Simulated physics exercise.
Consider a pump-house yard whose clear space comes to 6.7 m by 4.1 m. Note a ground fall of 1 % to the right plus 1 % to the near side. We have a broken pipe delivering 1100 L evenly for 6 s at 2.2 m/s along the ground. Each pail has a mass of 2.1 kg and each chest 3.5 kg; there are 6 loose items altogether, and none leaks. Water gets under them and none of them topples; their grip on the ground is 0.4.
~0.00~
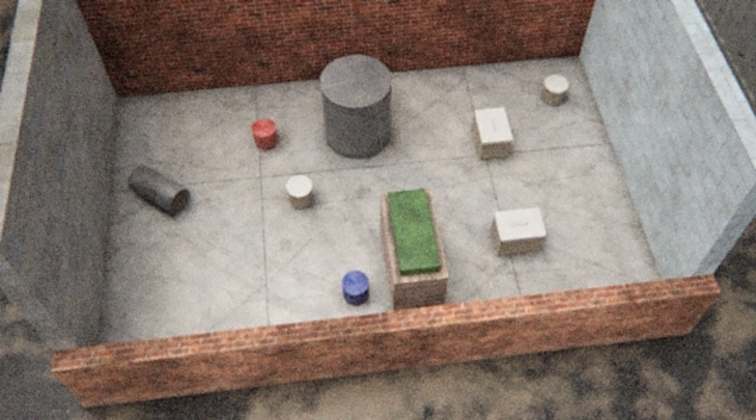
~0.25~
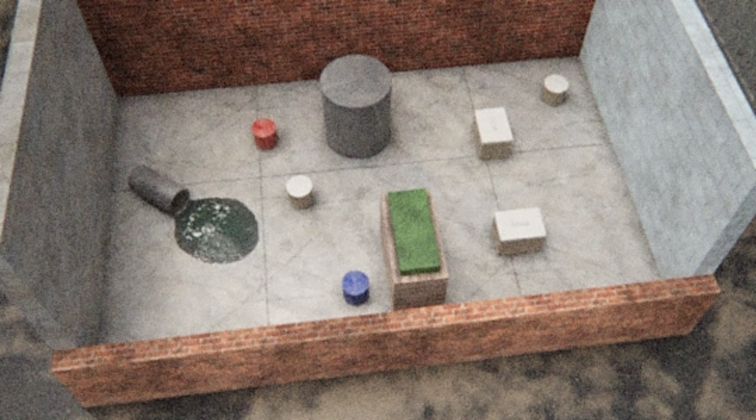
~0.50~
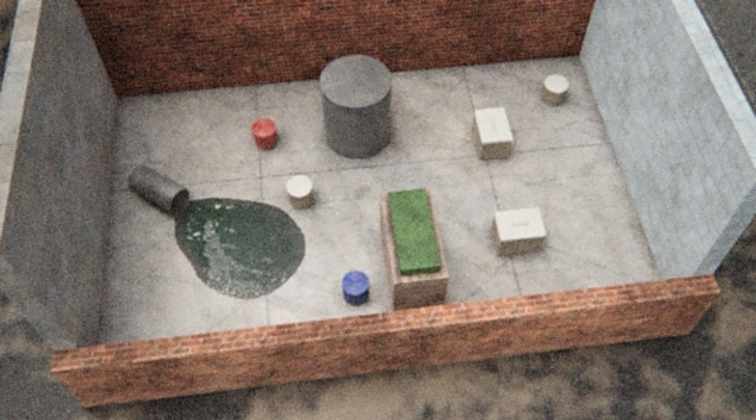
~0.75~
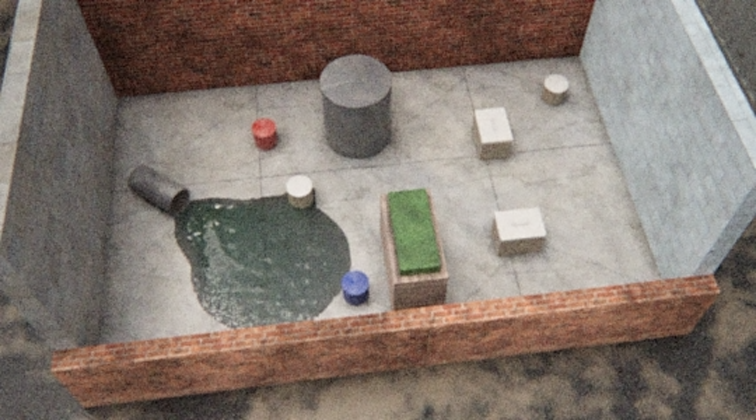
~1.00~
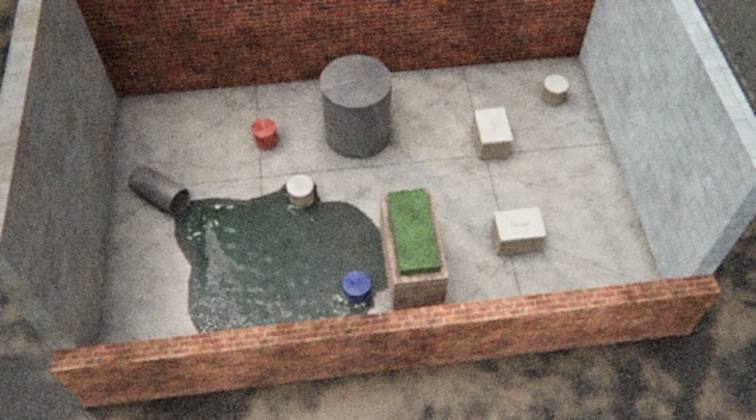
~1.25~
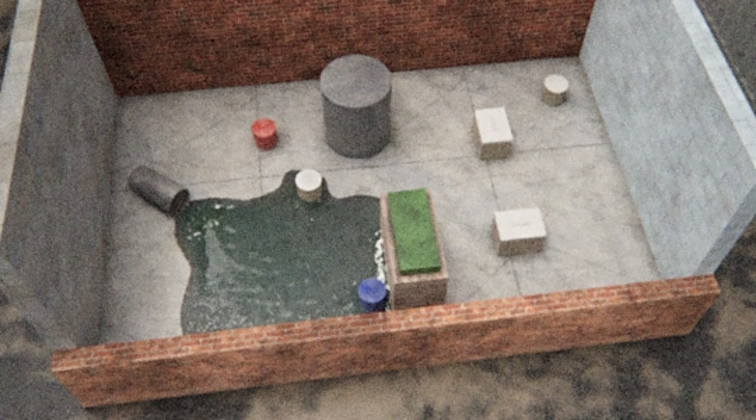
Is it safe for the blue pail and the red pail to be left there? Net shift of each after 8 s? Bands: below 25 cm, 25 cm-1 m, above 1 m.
In order: Blue pail: A bit displaced. Red pail: Nearly in place.
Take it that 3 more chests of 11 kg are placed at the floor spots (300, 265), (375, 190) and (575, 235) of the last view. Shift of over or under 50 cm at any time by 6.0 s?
Per the listed order, goes farther, goes farther, stays closer.
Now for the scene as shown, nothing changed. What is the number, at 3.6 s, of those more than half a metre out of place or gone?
That would be 2.
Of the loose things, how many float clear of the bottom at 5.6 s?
3.
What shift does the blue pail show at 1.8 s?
About 50 cm.
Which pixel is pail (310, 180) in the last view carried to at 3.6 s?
(343, 157) or thereabouts.
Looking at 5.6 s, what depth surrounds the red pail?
About 0 cm.
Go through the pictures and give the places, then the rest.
The blue pail at (355, 282) rests on the ground; the red pail at (264, 127) rests on the ground; water covers 0.0 m2; 0 of 6 have shifted, in the first picture.
The blue pail at (355, 282), on the bottom; the red pail at (264, 127), on the bottom; water covers 0.7 m2; 0 of 6 have shifted, in the second picture.
The blue pail at (355, 282), on the bottom; the red pail at (264, 127) rests on the ground; water covers 1.6 m2; 0 of 6 have shifted, in the third picture.
The blue pail at (355, 282), on the bottom; the red pail at (264, 127) rests on the ground; 3.0 m2 under water; 0 of 6 have shifted, in the fourth picture.
The blue pail at (356, 283) rests on the ground; the red pail at (264, 127), on the bottom; 4.5 m2 under water; 0 of 6 have shifted, in the fifth picture.
The blue pail at (372, 290), on the bottom, 22 cm from its start; the red pail at (264, 127), on the bottom; water covers 5.3 m2; 2 of 6 have shifted, in the sixth picture.
After 1.8 s the blue pail is near (383, 310), 0.5 m from its start, afloat; the red pail is near (264, 127), 0.0 m from its start, aground; 1 afloat.
After 3.6 s the blue pail is near (383, 309), 0.5 m from its start, afloat; the red pail is near (264, 127), 0.0 m from its start, aground; 2 afloat.
After 5.6 s the blue pail is near (383, 309), 0.5 m from its start, afloat; the red pail is near (264, 127), 0.0 m from its start, aground; 3 afloat.
After 8.0 s the blue pail is near (383, 312), 0.5 m from its start, afloat; the red pail is near (263, 127), 0.0 m from its start, aground; 4 afloat.
